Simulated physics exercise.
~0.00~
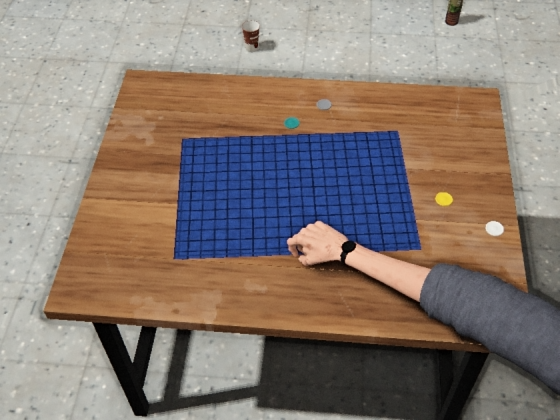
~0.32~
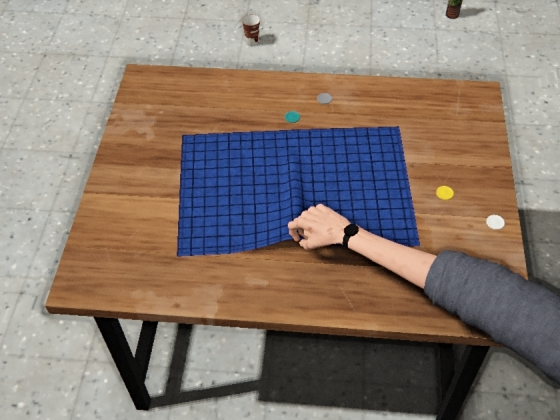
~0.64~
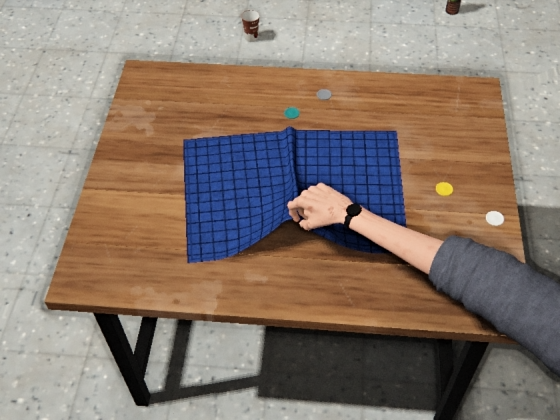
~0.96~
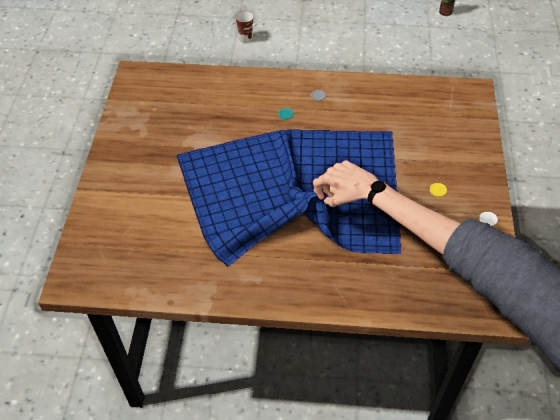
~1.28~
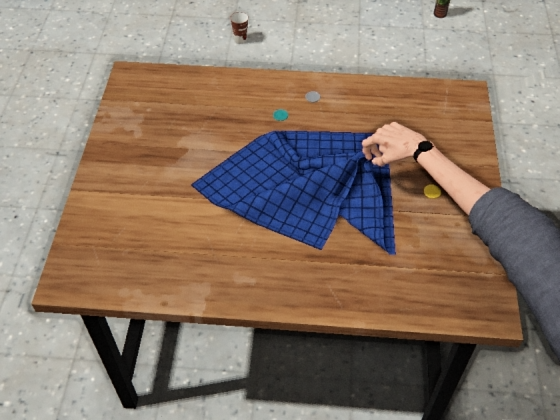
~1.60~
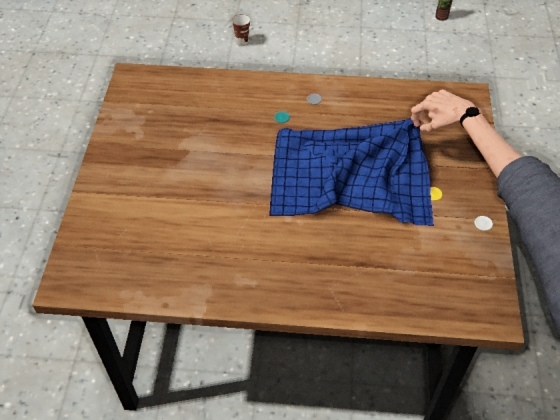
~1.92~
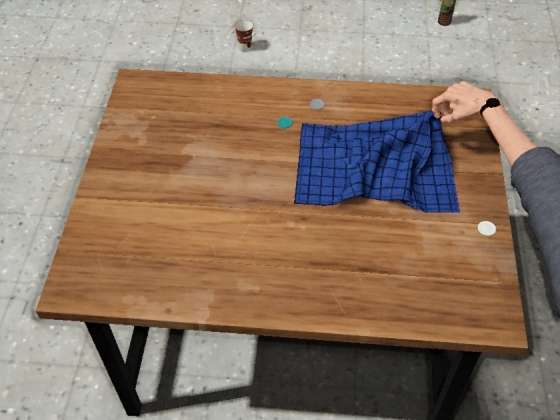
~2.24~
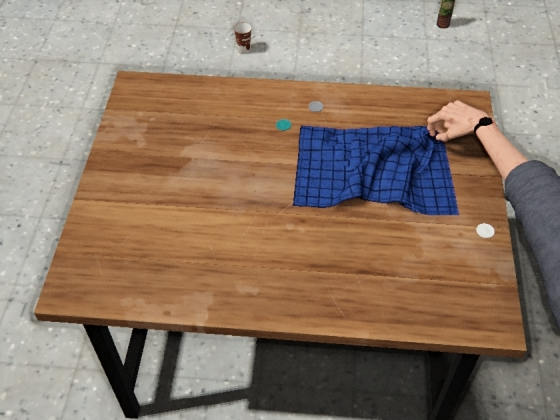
A hand with a dark watch and grey sleeve reaches from the right over a wooden table on a speckled floor, seen from above by a slightly swaying camera. A blue checked tea towel lies flat in the middle, with grey and teal badges beyond it and a yellow lid and white disc to the right. The hand pinches the near edge, lifts it and draws the cloth rightward and away, folding and bunching it. The towel slides over the yellow lid and settles rumpled, the hand still beside it. The lid ends hidden, while both badges and the white disc remain uncovered.
